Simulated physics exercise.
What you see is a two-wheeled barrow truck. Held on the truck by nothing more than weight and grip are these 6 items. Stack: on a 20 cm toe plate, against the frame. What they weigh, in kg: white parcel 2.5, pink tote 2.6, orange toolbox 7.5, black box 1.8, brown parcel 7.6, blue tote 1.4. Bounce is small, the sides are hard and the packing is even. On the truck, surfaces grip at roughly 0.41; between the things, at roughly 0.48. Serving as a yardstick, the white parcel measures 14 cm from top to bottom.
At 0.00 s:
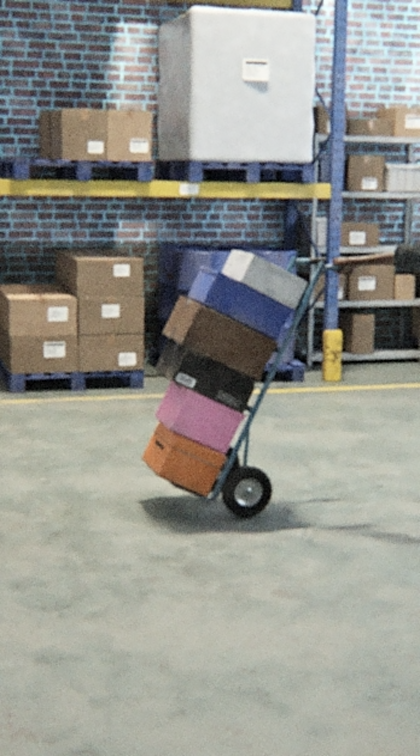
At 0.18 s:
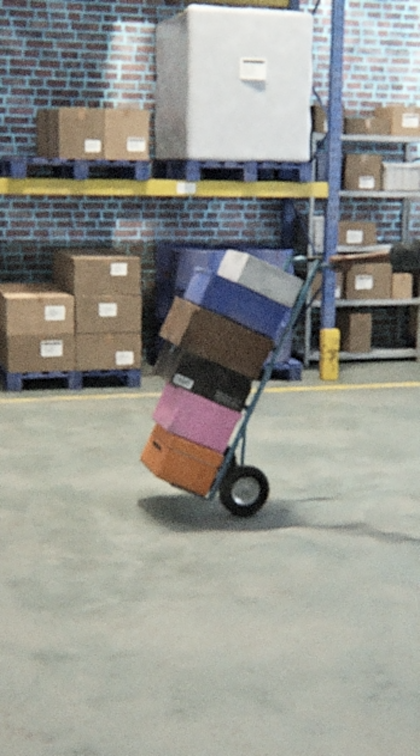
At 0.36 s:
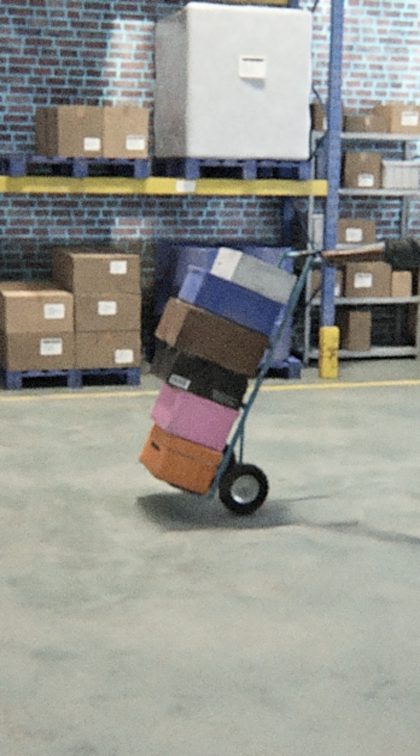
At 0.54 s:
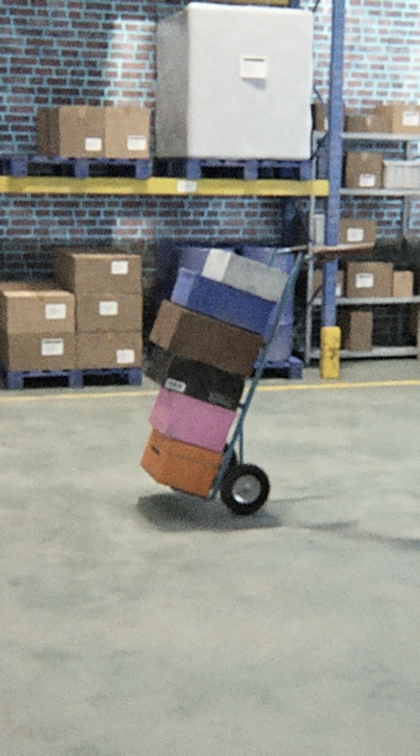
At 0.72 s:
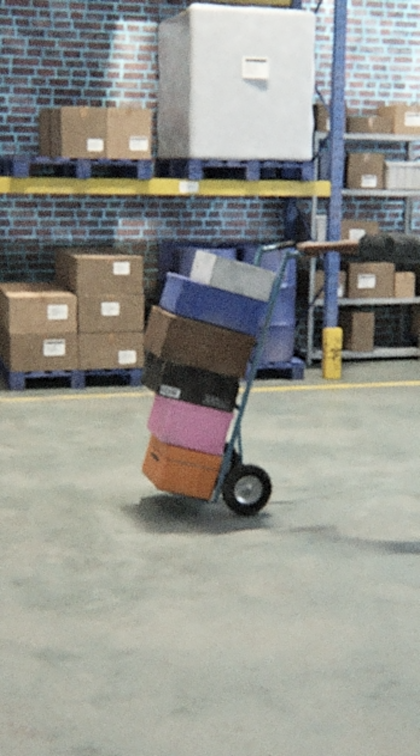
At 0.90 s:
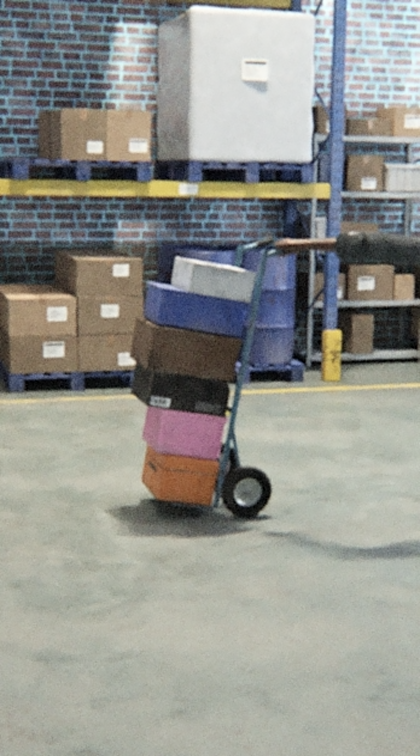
An arm at the right tilts a hand truck of stacked boxes toward upright.
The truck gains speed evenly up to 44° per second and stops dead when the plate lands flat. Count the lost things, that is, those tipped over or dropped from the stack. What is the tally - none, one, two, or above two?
The tally is above two.
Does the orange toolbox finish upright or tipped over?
Here's what happens: The orange toolbox never goes down.
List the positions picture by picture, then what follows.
Truck 25° back; white parcel (263, 279); pink tote (199, 416), in the first frame.
Truck 25° back; brown parcel (216, 338); blue tote (235, 303), in the second frame.
Truck 23° back; orange toolbox (180, 458); black box (199, 375), in the third frame.
Truck 20° back; brown parcel (206, 339); blue tote (222, 302), in the fourth frame.
Truck 16° back; orange toolbox (181, 465); black box (190, 381), in the fifth frame.
Truck 10° back; white parcel (213, 279); pink tote (183, 428), in the sixth frame.
After 1.50 s, truck upright; white parcel 16° off its base near (124, 291); pink tote 16° off its base near (161, 437); blue tote 16° off its base.
After 1.80 s, truck upright; white parcel, brown parcel and blue tote now dropped from the stack; pink tote 45° off its base near (148, 432); black box 45° off its base.
After 2.00 s, truck upright; pink tote and black box now dropped from the stack.
After 2.30 s, truck upright.
In the end (3.7 s), dropped from the stack, white parcel, pink tote, black box, brown parcel and blue tote; the last one under 10 cm from the start. In the last view, pink tote near (121, 477).
